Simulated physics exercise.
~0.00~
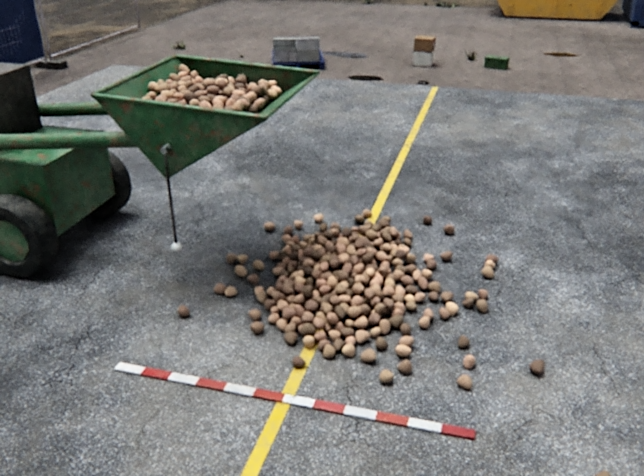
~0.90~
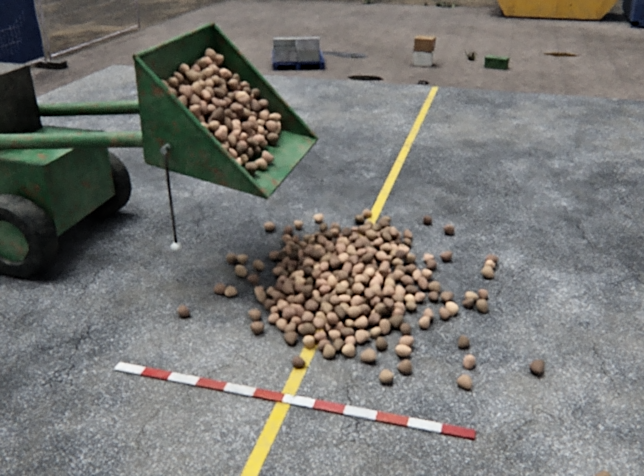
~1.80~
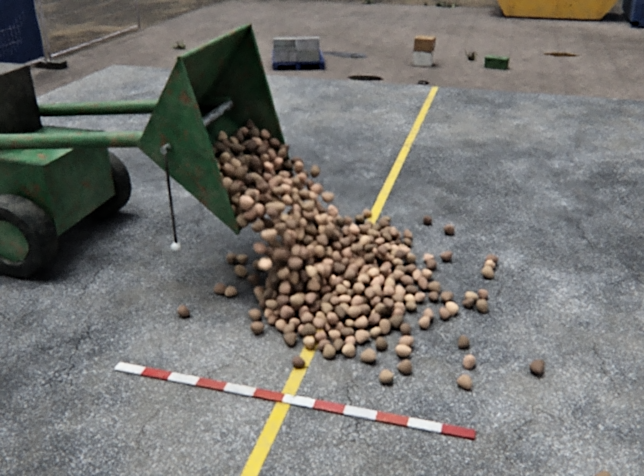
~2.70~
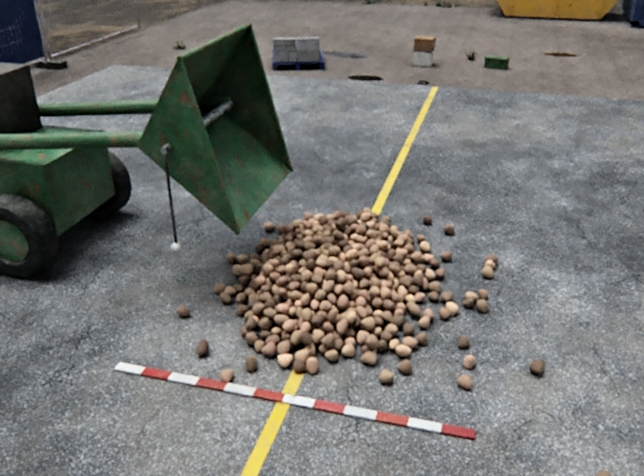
On a grey paved yard, a green loader tipped its raised bucket forward beside a pile of rounded stones lying across a yellow line, and its load poured down onto them, leaving the bucket tilted and empty above a larger heap still straddling the line.
